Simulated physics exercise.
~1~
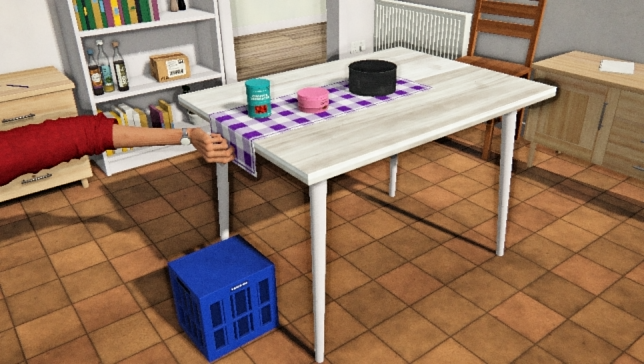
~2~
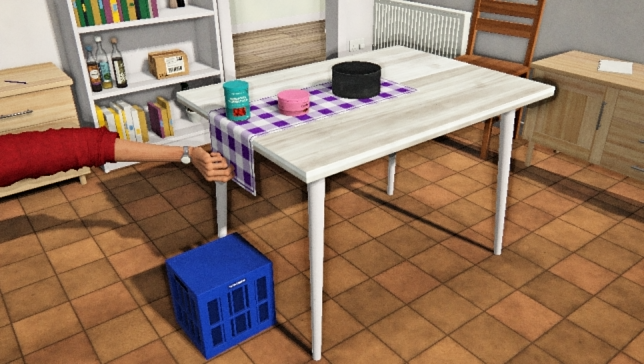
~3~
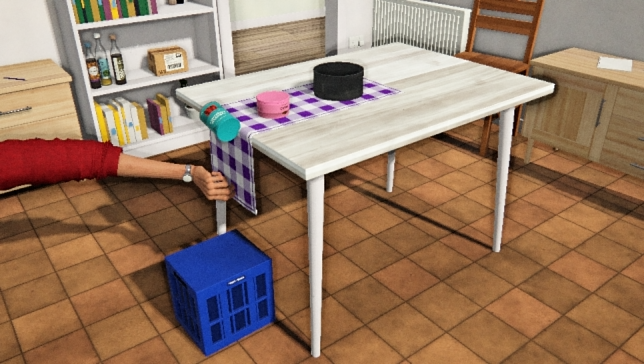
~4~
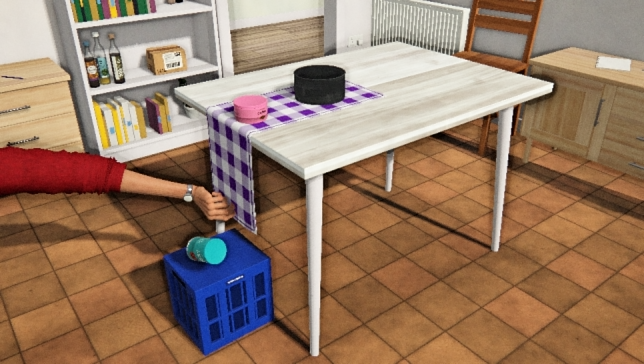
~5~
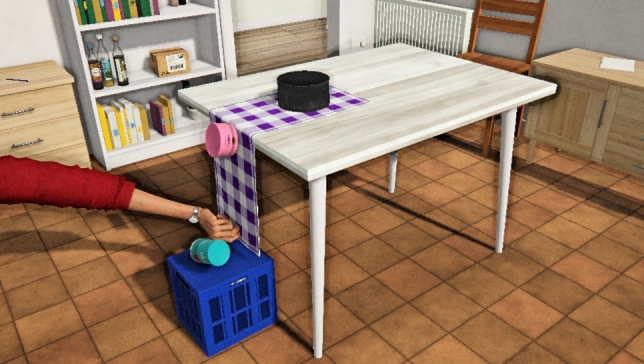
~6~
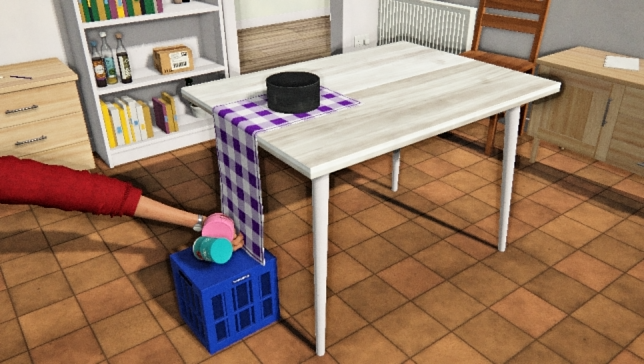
A hand pulls a checked runner down, dropping a turquoise tin, then a pink tub.
